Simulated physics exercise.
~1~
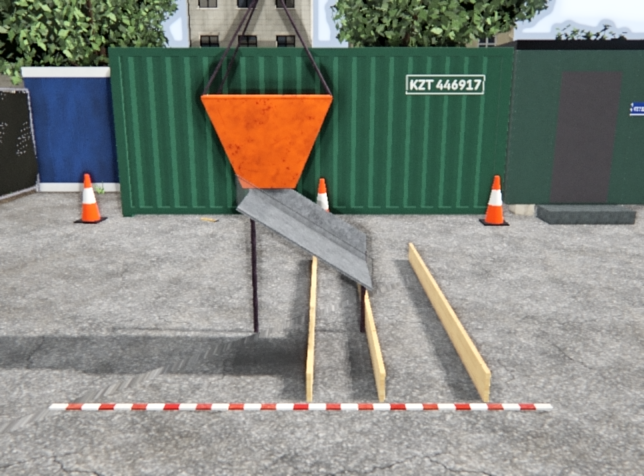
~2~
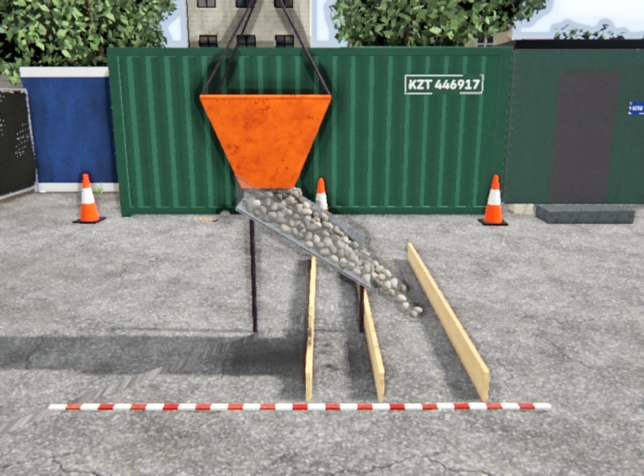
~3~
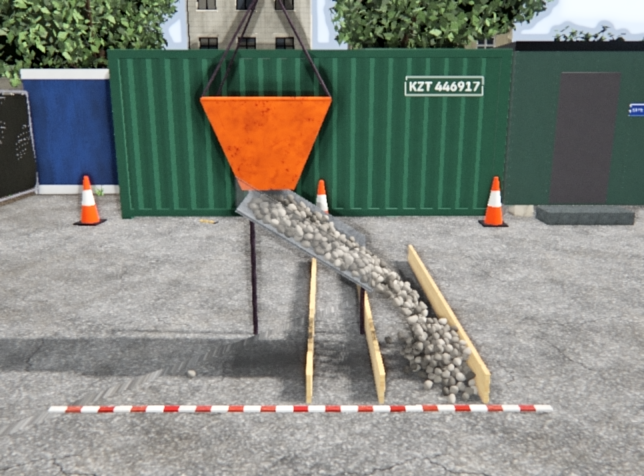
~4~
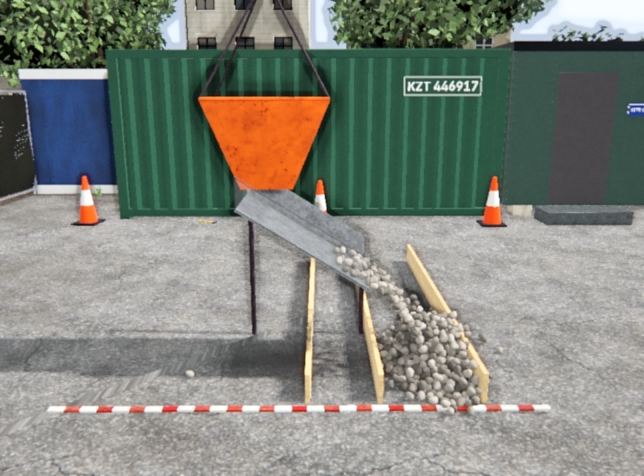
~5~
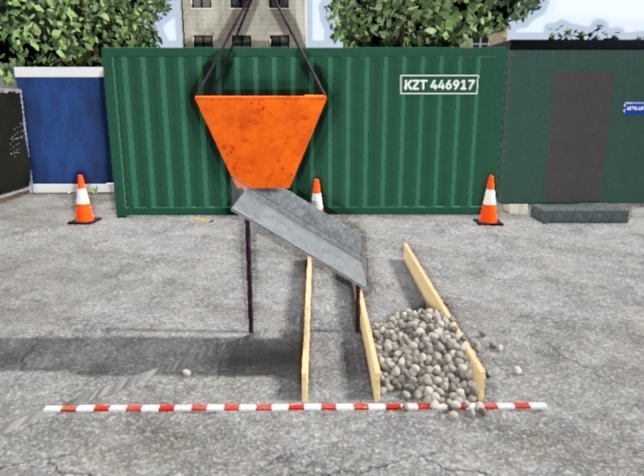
On a paved yard in front of a green shipping container and a row of traffic cones, an orange hopper hangs above a sloping steel chute, with wooden planks marking off two bays below. Grey, rounded stones spill from the bottom of the hopper and run down the chute to the right. They pour off its lower end into the right bay, piling up between the planks as the hopper empties. The last stones slide off, leaving the steel bare. Nearly all rest heaped in the right bay, with a few scattered beyond its right plank.
